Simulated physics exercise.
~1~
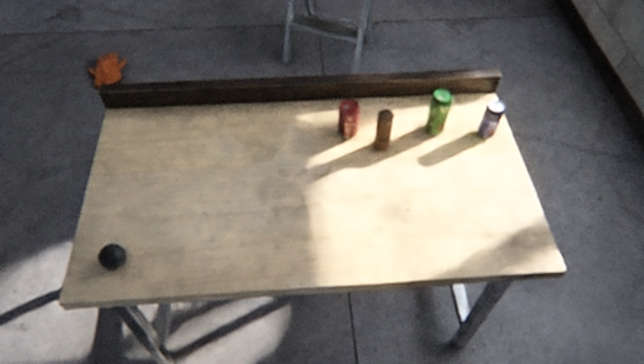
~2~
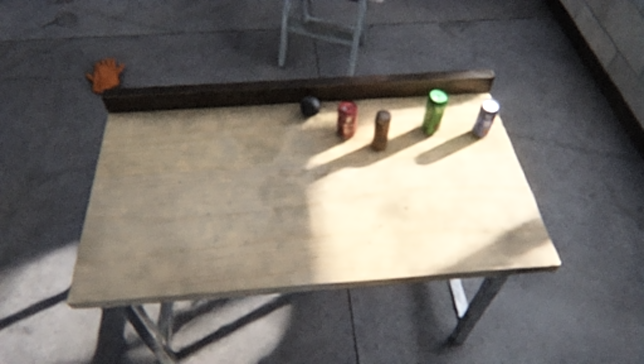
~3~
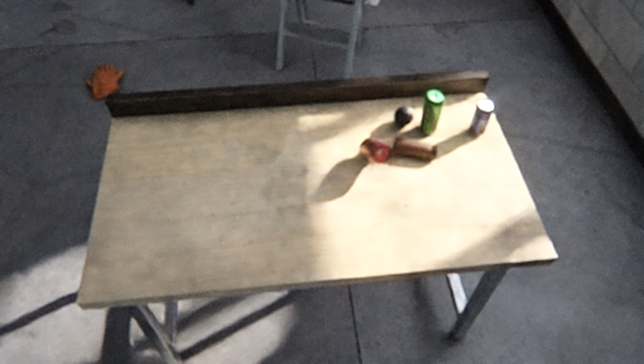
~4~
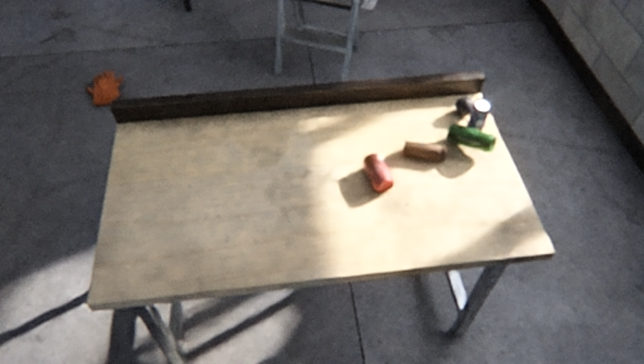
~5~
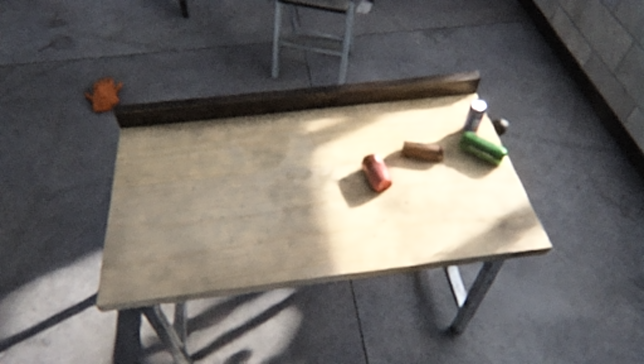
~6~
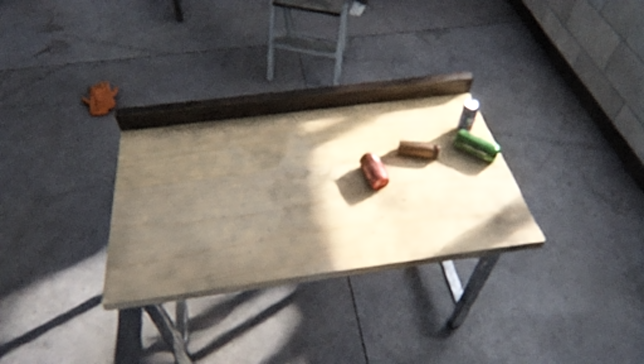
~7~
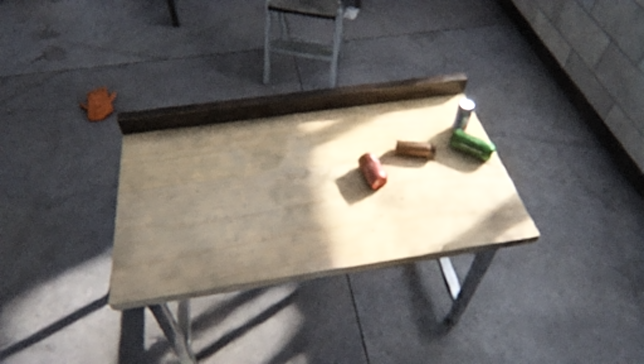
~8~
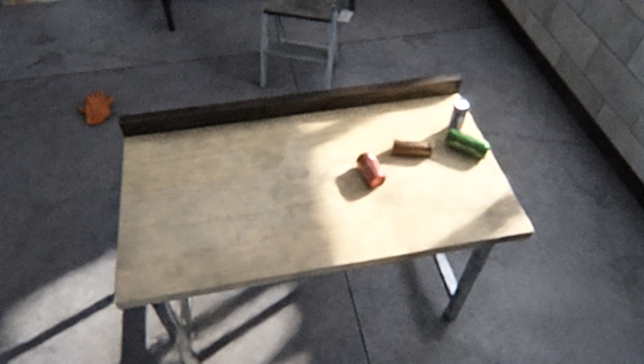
The clip opens on a pale wooden table with a dark batten along its far edge, a black ball near the front left corner, and a red can, a brown cylinder, a green can and a blue can standing towards the far right. The ball rolls up and right to the batten beside the red can. It then travels right among the group, and the red can and brown cylinder topple. The green can goes down next, while the blue can stays upright. The ball passes to the right edge and disappears from view, leaving three items lying on the table and the blue can standing.
